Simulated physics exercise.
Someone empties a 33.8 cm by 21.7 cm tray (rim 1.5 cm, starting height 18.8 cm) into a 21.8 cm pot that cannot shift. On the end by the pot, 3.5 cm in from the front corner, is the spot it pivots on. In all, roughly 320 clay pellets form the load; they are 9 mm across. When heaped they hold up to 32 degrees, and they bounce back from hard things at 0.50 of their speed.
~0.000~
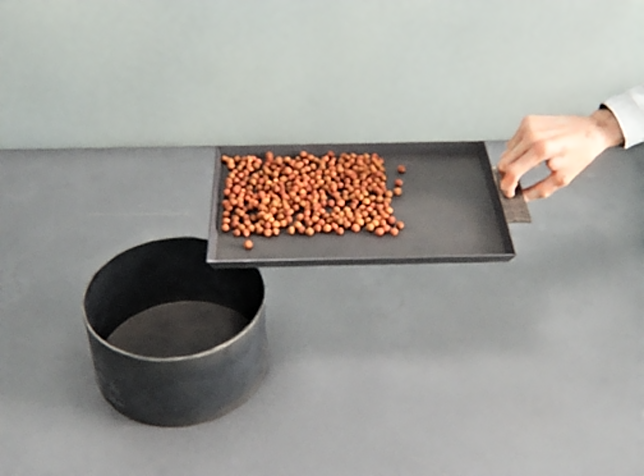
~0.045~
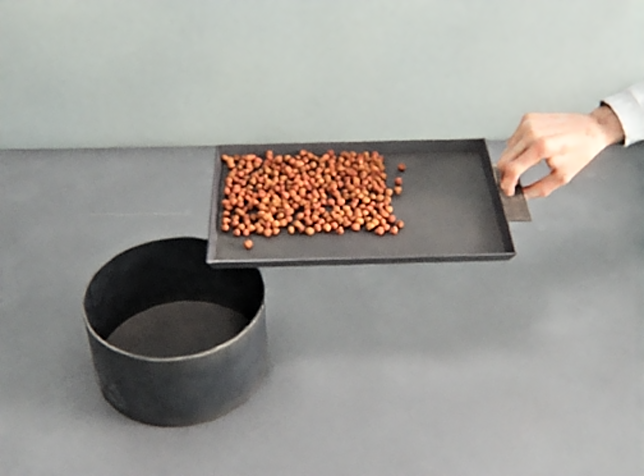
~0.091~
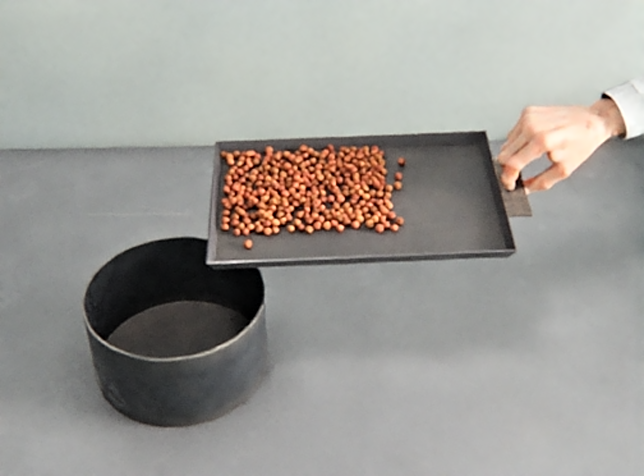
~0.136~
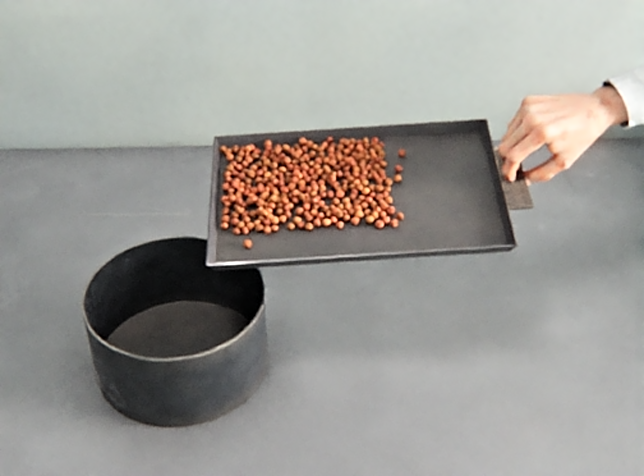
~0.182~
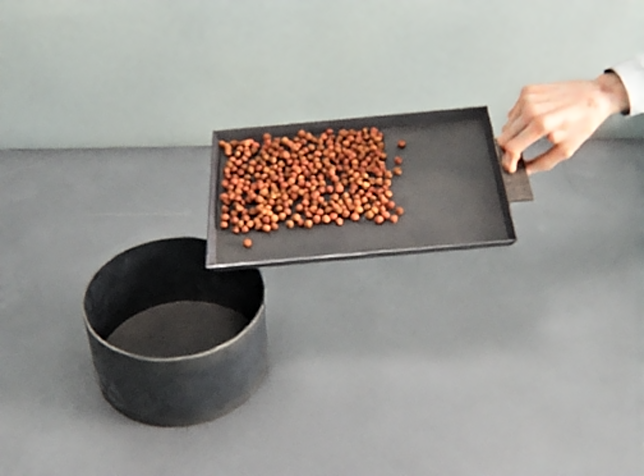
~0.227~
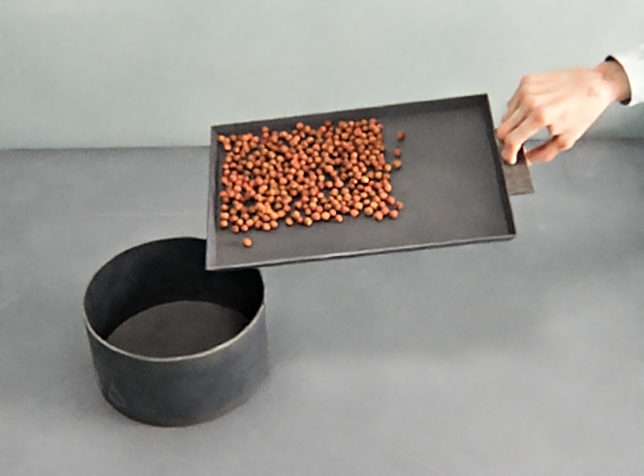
A hand slowly raises the right end of a dark tray holding small reddish-brown balls.
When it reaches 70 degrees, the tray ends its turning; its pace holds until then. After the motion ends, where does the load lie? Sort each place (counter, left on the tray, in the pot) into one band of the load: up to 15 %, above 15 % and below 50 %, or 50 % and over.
Counter: Between 15 and 50 %; left on the tray: Up to 15 %; pot: 50 % and over.
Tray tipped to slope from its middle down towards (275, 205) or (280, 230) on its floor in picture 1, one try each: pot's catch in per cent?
That would be close to 40 per cent and then close to 95 per cent.
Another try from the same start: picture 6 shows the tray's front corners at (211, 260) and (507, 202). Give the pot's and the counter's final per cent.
Pot 90 % / counter 5 %.
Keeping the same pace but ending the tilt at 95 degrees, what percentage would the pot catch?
Result: Close to 70 %.
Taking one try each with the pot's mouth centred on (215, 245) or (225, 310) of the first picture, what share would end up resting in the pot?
Close to 0 in a hundred, then close to 95 in a hundred.
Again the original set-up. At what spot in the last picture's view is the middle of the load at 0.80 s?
I reckon close to (242, 245).
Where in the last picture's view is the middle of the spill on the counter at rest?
Around (257, 433).
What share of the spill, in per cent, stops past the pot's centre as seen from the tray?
Share past the middle: Roughly 0 percent.
After 0.57 s, tilt 41 degrees; the tray holds 100 %, the pot 0 %.
After 0.80 s, tilt 59 degrees; the tray holds 80 %, the pot 5 %.
After 1.15 s, tilt 70 degrees; the tray holds 25 %, the pot 45 %.
By 2.2 s all is still; counter 25 %, tray 5 %, pot 70 %.
